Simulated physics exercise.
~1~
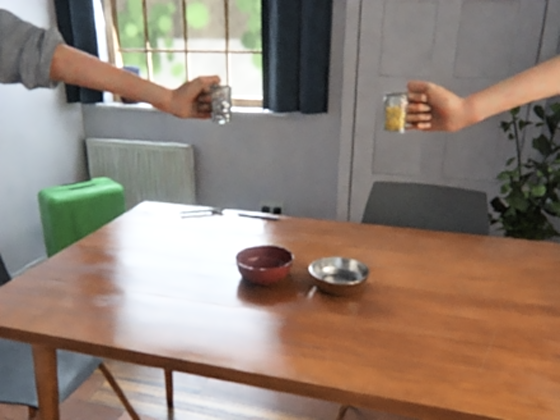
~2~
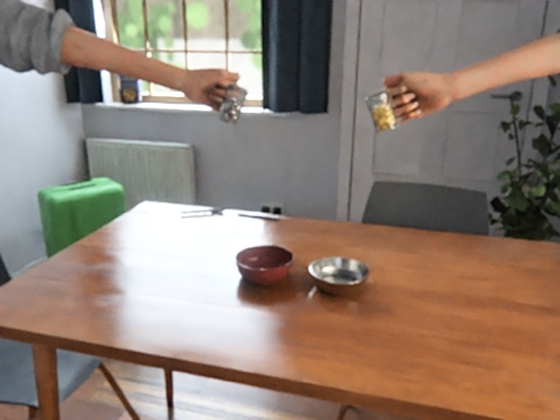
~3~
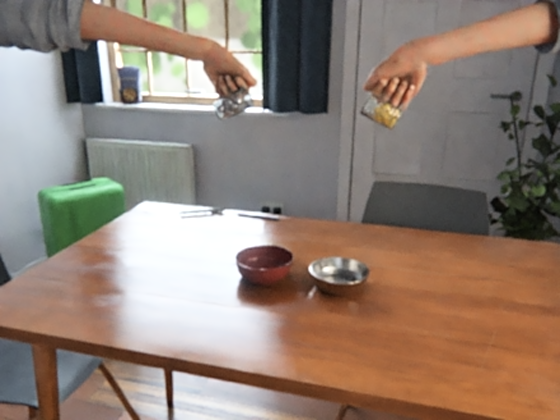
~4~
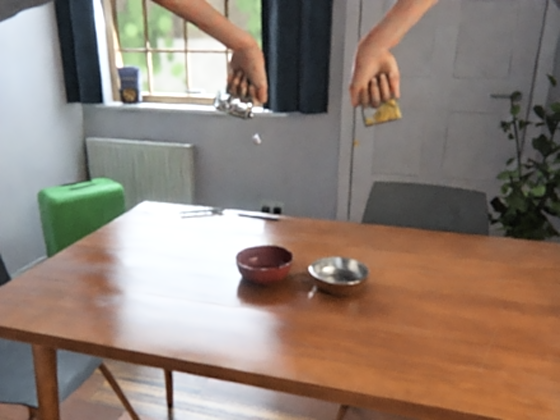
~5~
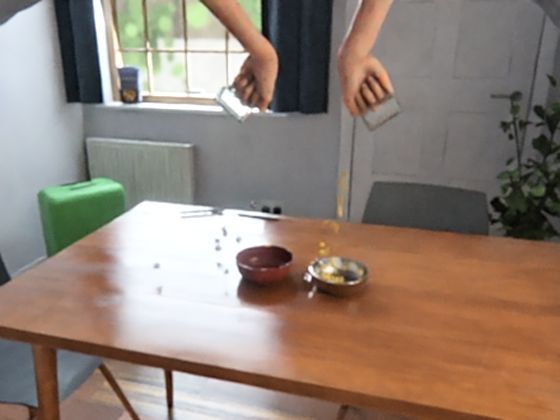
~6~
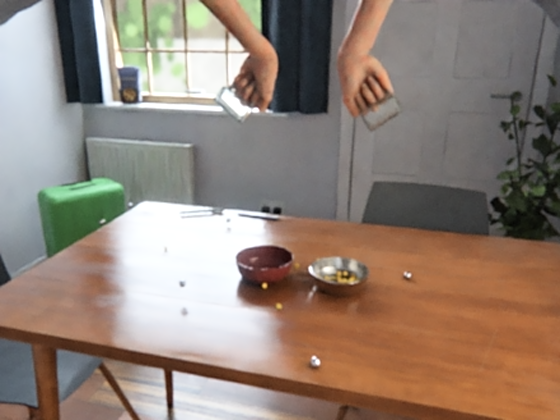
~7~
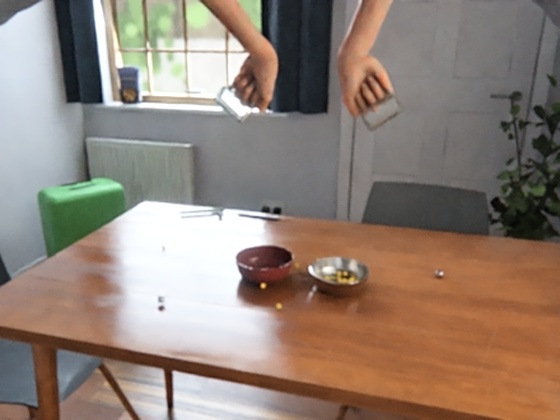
In a room with a barred window, dark curtains and a green case by the radiator, a dark red bowl and a metal bowl sit side by side on a wooden table. Two hands hold small clear cups above them, the left with silvery pieces and the right with yellow ones. The hands tilt the cups until they turn over, and the pieces start to fall. The silvery ones miss the red bowl and scatter across the table, while most yellow ones drop into the metal bowl. At the end, the red bowl has caught no silvery pieces, and a couple of yellow ones lie outside the metal bowl.
